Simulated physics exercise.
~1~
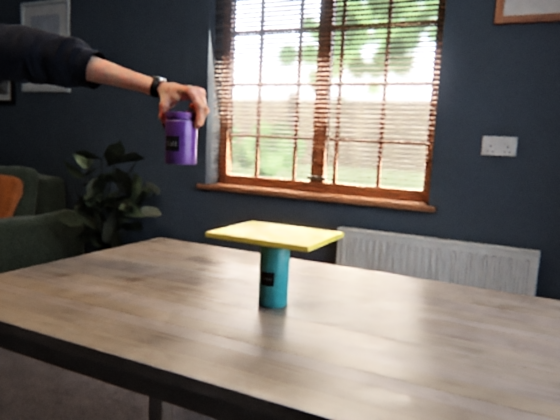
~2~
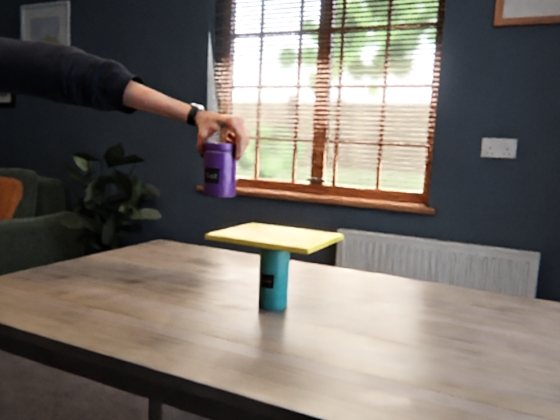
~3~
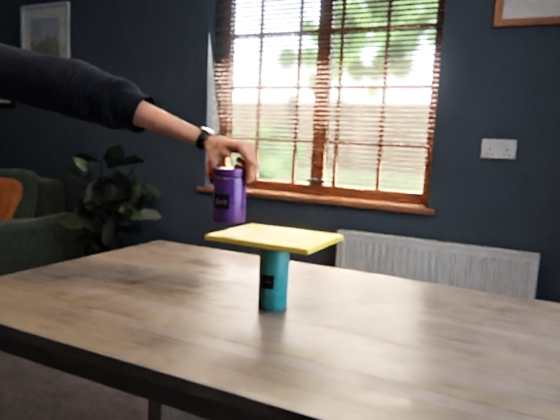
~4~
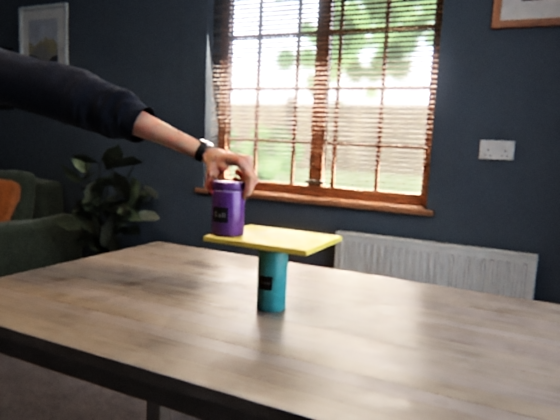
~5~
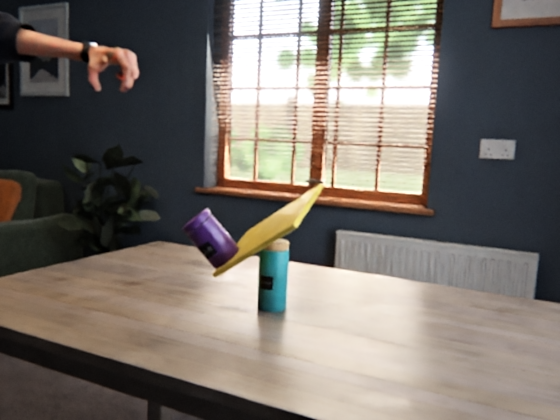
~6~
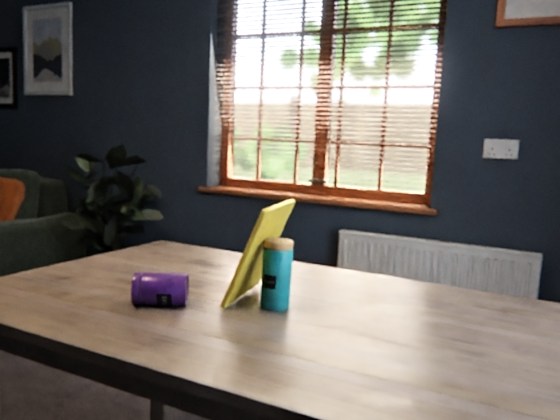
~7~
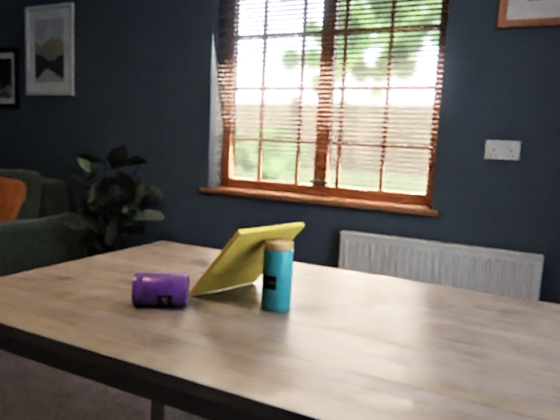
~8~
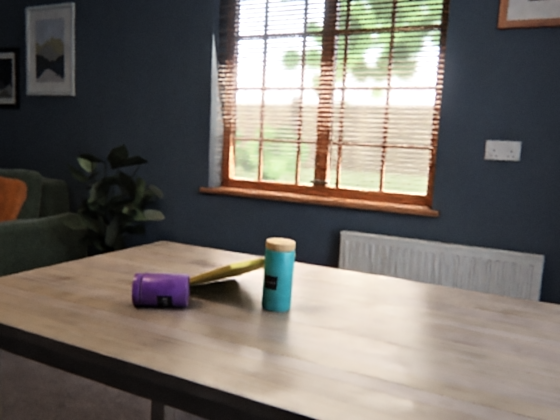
A hand lowered a purple jar onto the left edge of a yellow lid balanced on a turquoise jar and let go. The lid tipped, the purple jar toppled onto the table, and the lid slid down beside the still-standing turquoise jar.
